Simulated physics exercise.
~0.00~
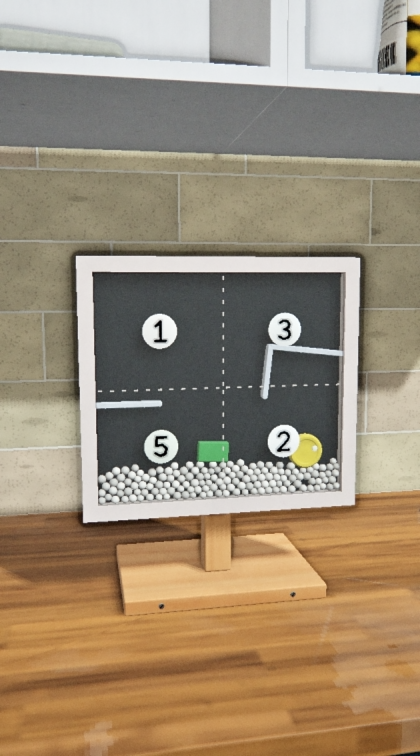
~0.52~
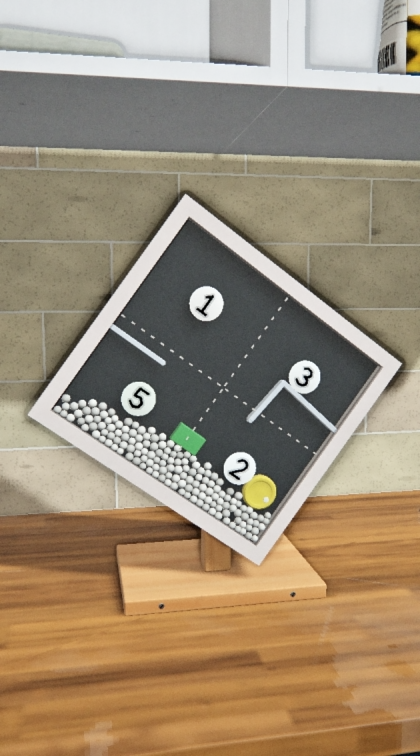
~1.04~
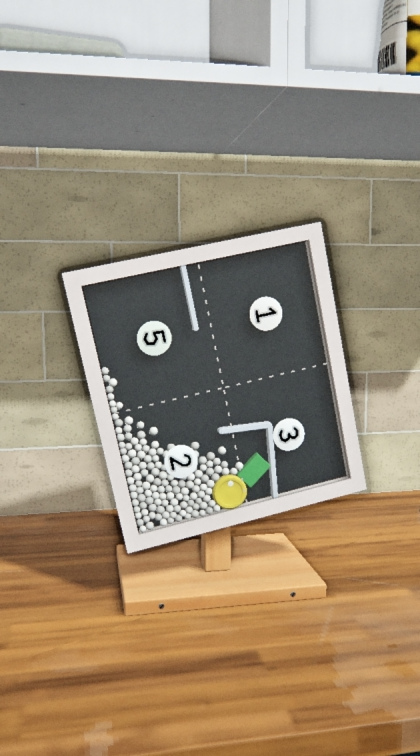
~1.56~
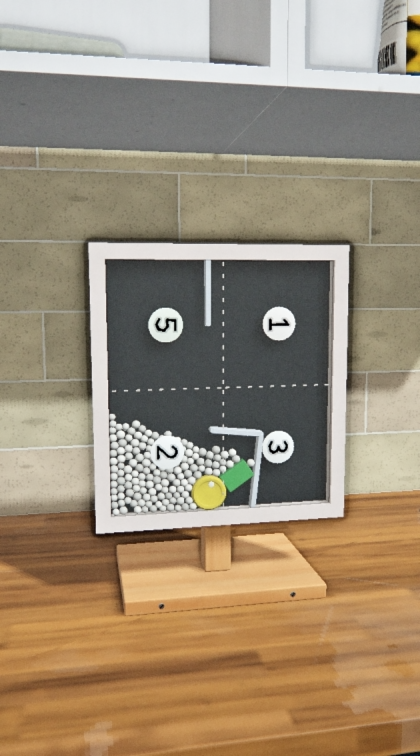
The square, clear-fronted case swung a quarter turn clockwise on its wooden stand, sending the white beads sliding into a heap at the lower left, while the yellow disc ended near the bottom middle with the green block leaning just right of it.
